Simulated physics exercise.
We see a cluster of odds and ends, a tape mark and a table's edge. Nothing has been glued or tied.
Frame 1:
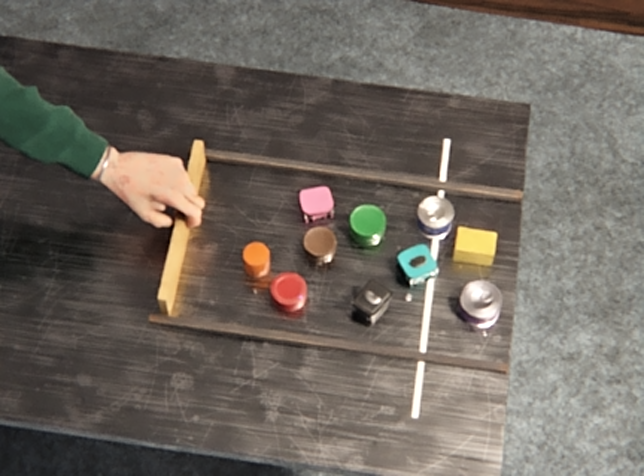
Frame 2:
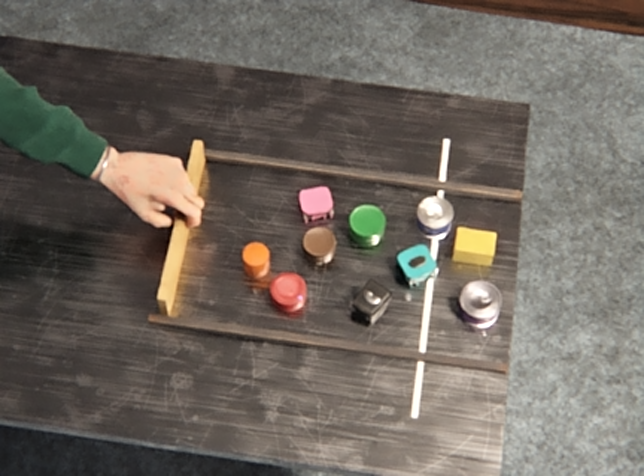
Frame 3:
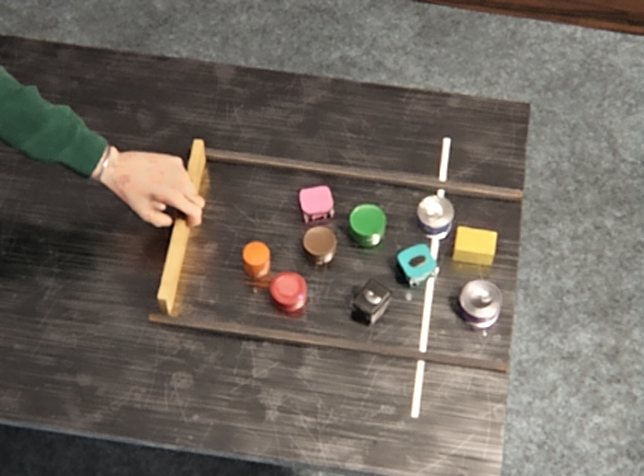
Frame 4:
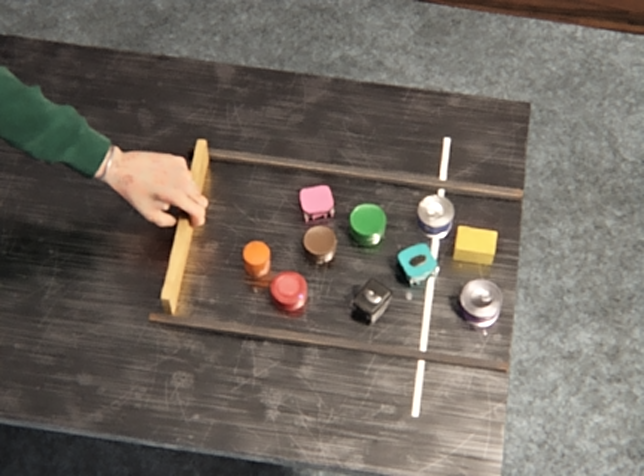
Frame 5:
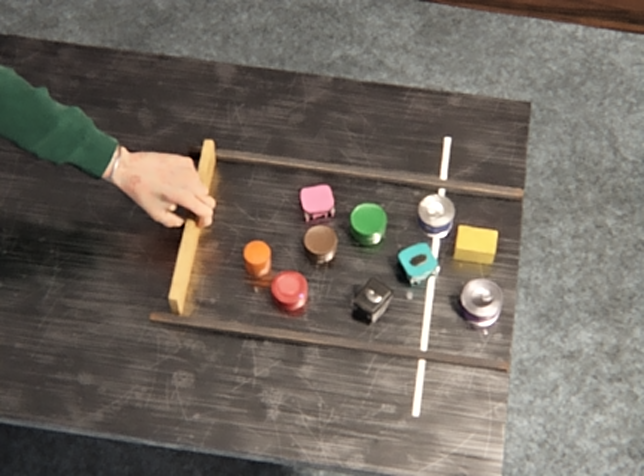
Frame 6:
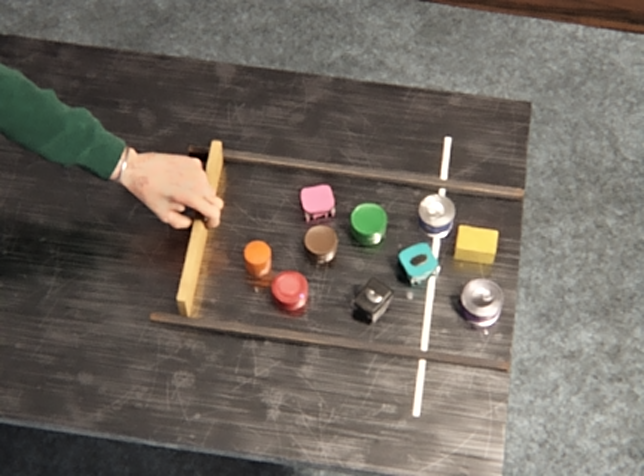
On a dark wooden table, a hand in a green sleeve grips a yellowish board to the left of scattered tins, tubs and a yellow block, near a white tape line. The board stays still at first, then the hand slides it slightly right between two rails, while the objects remain in place.
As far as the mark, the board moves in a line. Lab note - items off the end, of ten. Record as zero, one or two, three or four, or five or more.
Recorded: Zero.
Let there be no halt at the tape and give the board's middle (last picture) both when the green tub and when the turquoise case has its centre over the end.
The middle would be close to (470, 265) and then close to (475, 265).
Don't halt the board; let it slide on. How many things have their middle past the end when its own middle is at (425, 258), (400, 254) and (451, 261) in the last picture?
The counts are 0, 0 and 2, in that order.
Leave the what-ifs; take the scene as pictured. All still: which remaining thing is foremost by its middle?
That's the yellow block.
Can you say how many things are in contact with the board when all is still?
Contact count: 4.
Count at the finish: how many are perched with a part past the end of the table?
Expected count: 2.
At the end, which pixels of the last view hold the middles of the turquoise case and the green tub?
First object: (475, 280); second object: (485, 240).
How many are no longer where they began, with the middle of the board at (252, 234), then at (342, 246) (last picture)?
By the first moment it's 1, by the second it's 6.
Early on, none off yet; purple tin at rest near (481, 302); yellow block at rest near (476, 245); blue tin at rest near (436, 216).
A while later, none off yet; purple tin at rest near (481, 302); yellow block moving near (482, 246); blue tin travelled about its own width near (468, 212).
Finally, the number that fall off is zero.
